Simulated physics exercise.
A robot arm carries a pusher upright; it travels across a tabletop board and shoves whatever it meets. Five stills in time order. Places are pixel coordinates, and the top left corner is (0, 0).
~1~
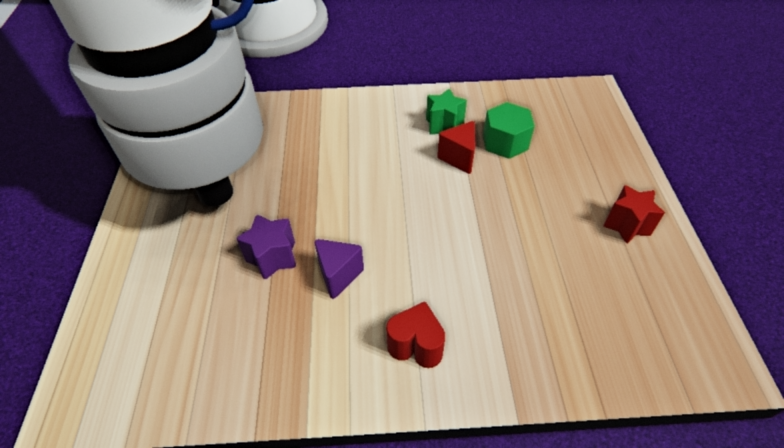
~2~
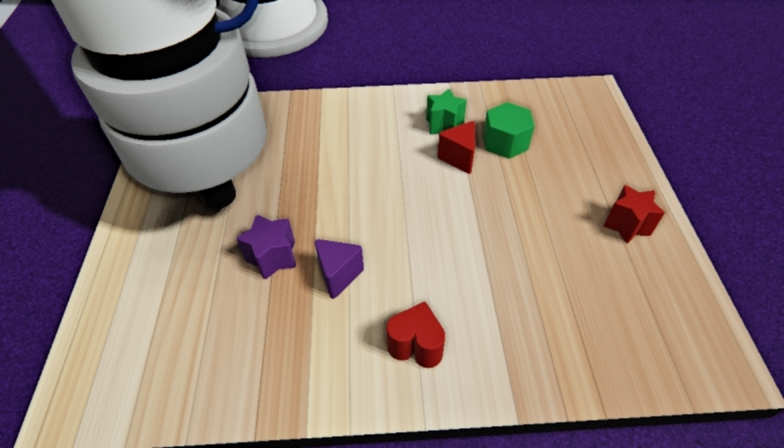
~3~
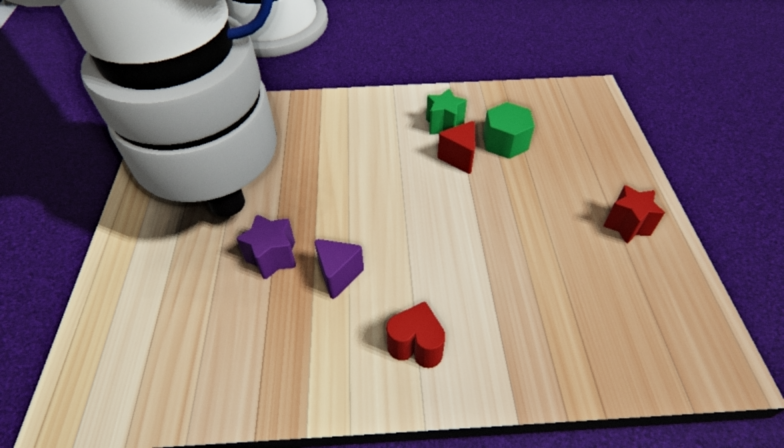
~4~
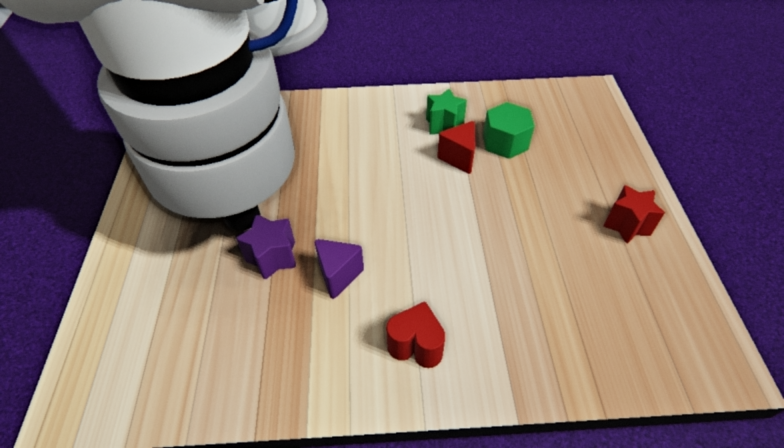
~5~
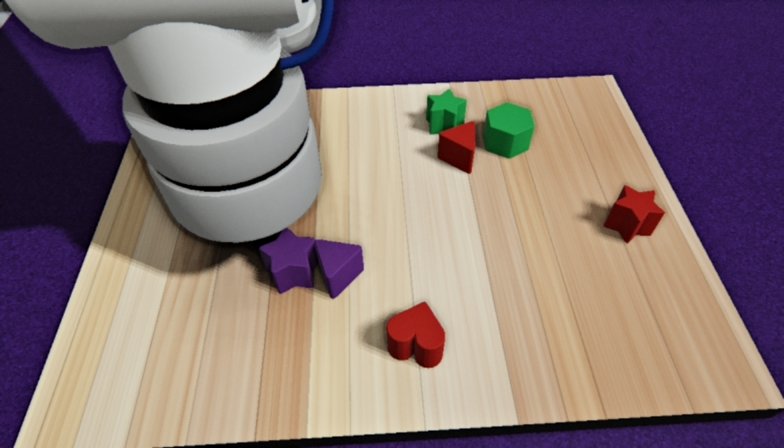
A bulky white and grey robot arm with a dark tip stands at the upper left of a pale striped wooden board on purple cloth, seen from above at an angle by a still camera. A purple star and triangle sit left of centre, a red heart below, green star, red triangle and green hexagon above, red star right. The arm slides down and rightward, slowly at first, and pushes the purple star against the purple triangle.
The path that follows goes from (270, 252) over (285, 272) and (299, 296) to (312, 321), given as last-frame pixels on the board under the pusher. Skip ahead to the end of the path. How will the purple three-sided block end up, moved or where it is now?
It's moved.
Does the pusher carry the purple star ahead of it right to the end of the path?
No.
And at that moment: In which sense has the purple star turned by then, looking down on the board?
It twists against the clock when seen from above.
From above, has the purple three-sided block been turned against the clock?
Yes, I think so.
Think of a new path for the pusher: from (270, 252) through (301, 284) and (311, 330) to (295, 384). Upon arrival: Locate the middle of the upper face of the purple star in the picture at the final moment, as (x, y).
I expect it at (348, 300).
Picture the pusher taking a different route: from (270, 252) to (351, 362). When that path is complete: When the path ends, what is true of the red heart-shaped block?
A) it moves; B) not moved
My answer is option A.
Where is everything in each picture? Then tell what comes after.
The first picture shows tip of the pusher at (217, 194), middles of tops, purple star at (265, 234), purple three-sided block at (335, 254), red heart-shaped block at (417, 326).
The second picture shows pusher at (220, 197), nothing pushed.
The third picture shows pusher at (228, 205), nothing pushed.
The fourth picture shows pusher at (243, 218), nothing pushed.
The fifth picture shows pusher at (265, 237), purple star at (288, 249), purple three-sided block at (335, 254), red heart-shaped block at (417, 326).
The first path, step by step. Halfway along, pusher at (289, 270); purple star at (323, 273), turned 25° anticlockwise; purple three-sided block at (363, 264).
At the end, pusher at (308, 308); purple star at (347, 293), turned 55° anticlockwise; purple three-sided block at (379, 268), turned 25° anticlockwise; red heart-shaped block unmoved.
